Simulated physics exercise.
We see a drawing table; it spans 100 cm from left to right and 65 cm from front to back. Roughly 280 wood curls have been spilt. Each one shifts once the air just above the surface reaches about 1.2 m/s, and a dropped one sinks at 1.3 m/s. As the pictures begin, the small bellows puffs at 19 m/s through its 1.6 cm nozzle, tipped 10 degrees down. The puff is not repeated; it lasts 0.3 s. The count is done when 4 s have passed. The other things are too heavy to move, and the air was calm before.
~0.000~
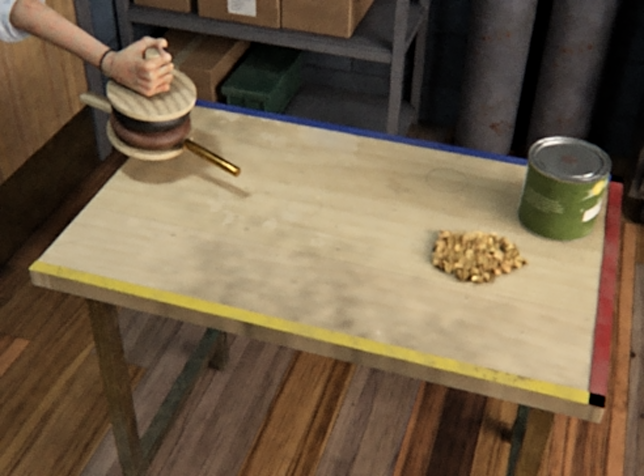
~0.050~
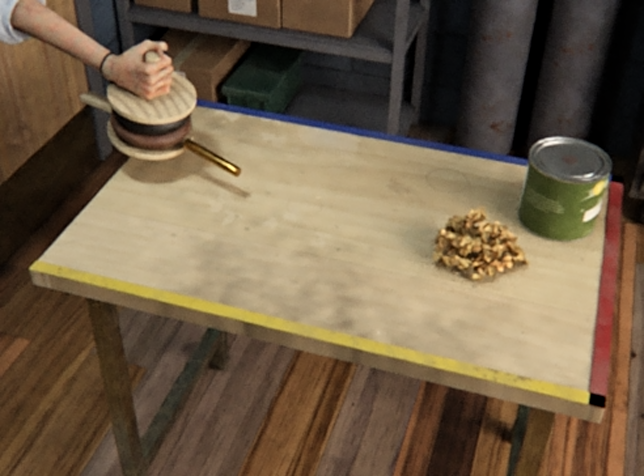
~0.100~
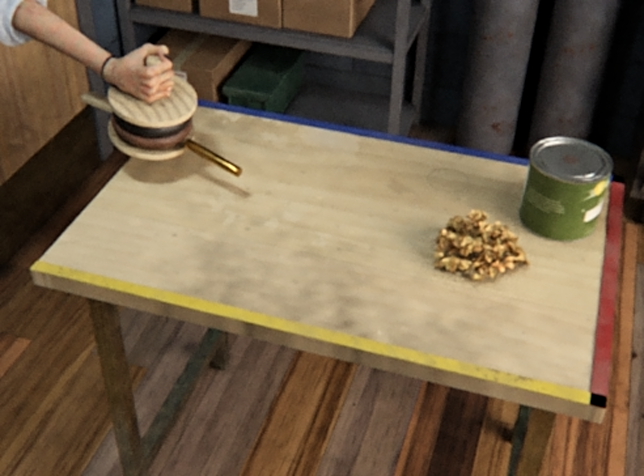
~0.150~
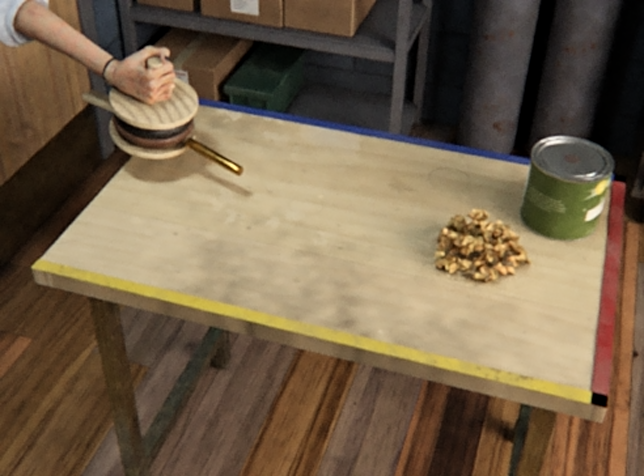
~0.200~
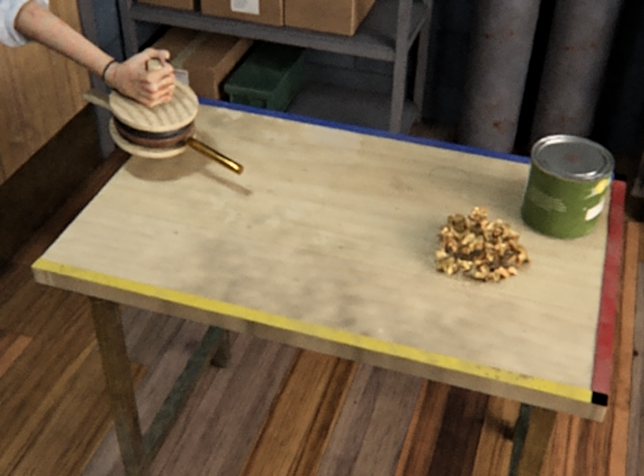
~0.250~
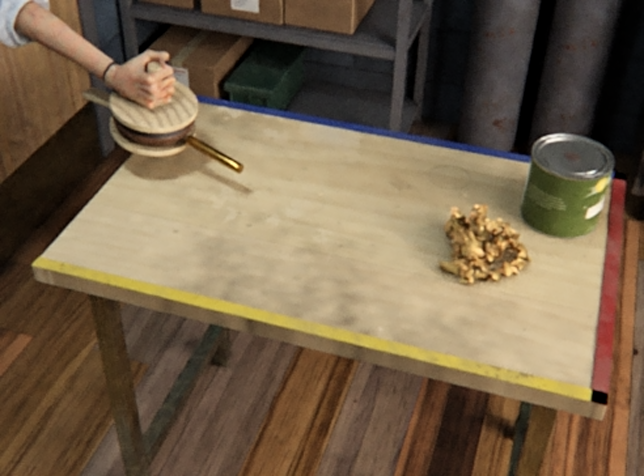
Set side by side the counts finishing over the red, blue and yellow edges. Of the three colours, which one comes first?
The red edge comes first.
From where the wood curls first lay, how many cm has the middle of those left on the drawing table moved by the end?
The middle is roughly 10 cm from where it started.
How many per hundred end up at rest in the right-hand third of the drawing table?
Roughly 40 in a hundred.
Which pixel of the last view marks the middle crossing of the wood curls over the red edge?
Somewhere about (616, 298).
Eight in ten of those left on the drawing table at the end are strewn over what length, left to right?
The middle group spans some 20 cm.
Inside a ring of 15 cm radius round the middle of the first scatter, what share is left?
About 30 %.
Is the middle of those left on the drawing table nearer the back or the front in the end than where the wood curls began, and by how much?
The middle ends up shifted toward the far edge, about 5 cm.
After 0.8 s, 40 % are still on the top, 0 % are over the yellow edge, 0 % over the blue edge and 60 % over the red edge; the middle of those left on the top is near (513, 242).
After 1.3 s, 40 % are still on the top, 0 % are over the yellow edge, 0 % over the blue edge and 60 % over the red edge; the middle of those left on the top is near (513, 242).
After 2.2 s, 40 % are still on the top, 0 % are over the yellow edge, 0 % over the blue edge and 60 % over the red edge; the middle of those left on the top is near (513, 242).
After 4.0 s, at the end, 0 % are over the yellow edge, 0 % over the blue edge and 60 % over the red edge; the middle of those left on the top is near (513, 242).
